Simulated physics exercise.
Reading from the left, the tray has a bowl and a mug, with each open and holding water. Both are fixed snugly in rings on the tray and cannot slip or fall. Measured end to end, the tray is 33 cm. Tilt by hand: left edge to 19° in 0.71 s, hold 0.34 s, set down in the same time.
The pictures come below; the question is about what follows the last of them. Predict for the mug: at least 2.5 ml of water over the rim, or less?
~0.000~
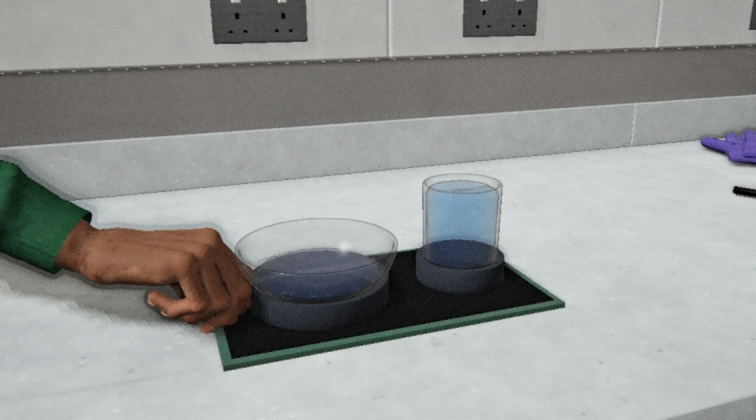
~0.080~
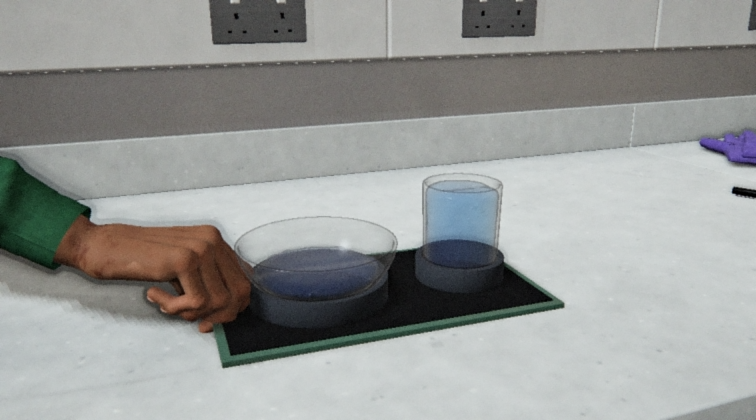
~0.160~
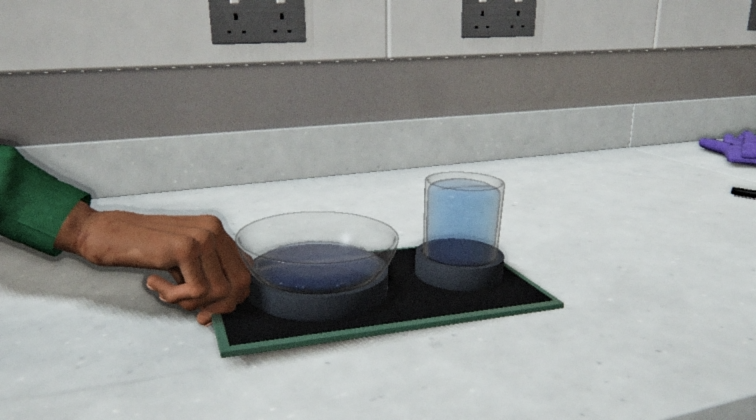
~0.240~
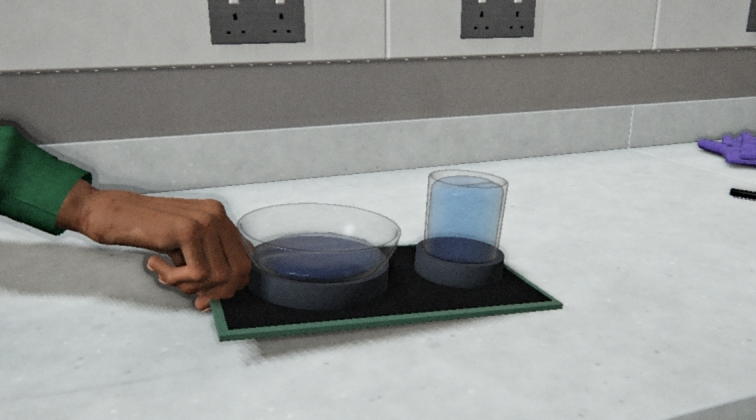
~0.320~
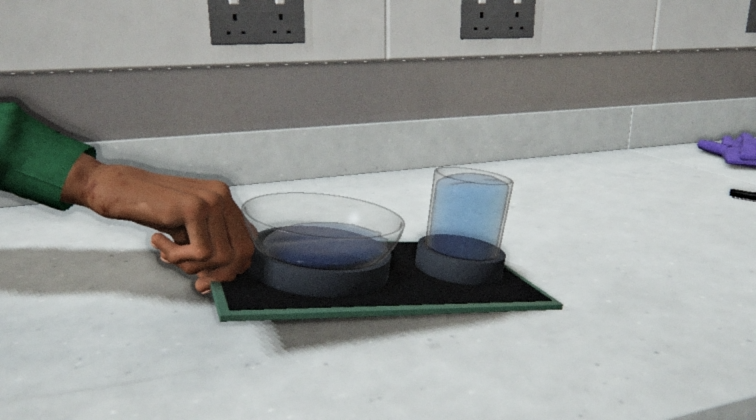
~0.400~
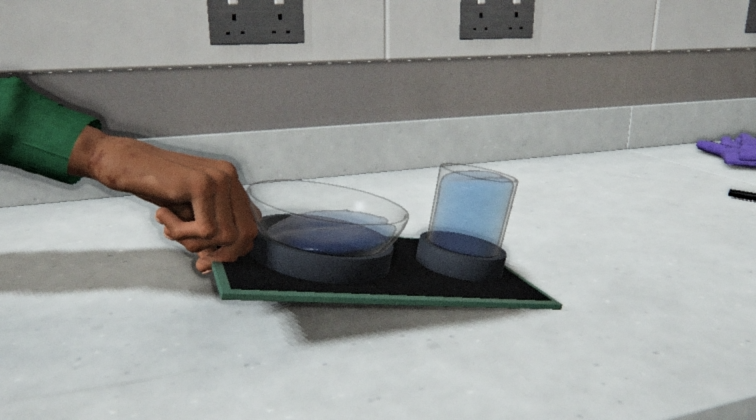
The liquid gets out.
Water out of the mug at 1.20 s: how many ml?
20 ml.
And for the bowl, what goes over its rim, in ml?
Roughly 0 ml.
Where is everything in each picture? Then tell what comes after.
In the first picture, it slopes 0°; in the bowl the surface runs from (253, 277) to (377, 259), rim (391, 235); in the mug the surface runs from (427, 192) to (491, 184), rim (496, 182); the water in the mug stands 5 mm below the rim.
In the second picture, it slopes 1°; in the mug the surface runs from (427, 190) to (491, 185).
In the third picture, it slopes 2°; in the mug the surface runs from (428, 188) to (492, 184).
In the fourth picture, it slopes 5°; in the mug the surface runs from (432, 186) to (497, 181).
In the fifth picture, it slopes 8°; in the mug the surface runs from (437, 182) to (501, 179).
In the sixth picture, it slopes 11°; in the bowl the surface runs from (280, 229) to (390, 222); in the mug the surface runs from (443, 179) to (506, 177).
By 0.80 s the slope is 19°; losses from the left are 0, 12 ml.
By 1.20 s the slope is 17°; losses from the left are 0, 18 ml.
By 1.61 s the slope is 2°; losses from the left are 0, 19 ml.
By 2.01 s the slope is 0°; losses from the left are 0, 19 ml.
At rest losses from the left are 0, 19 ml.
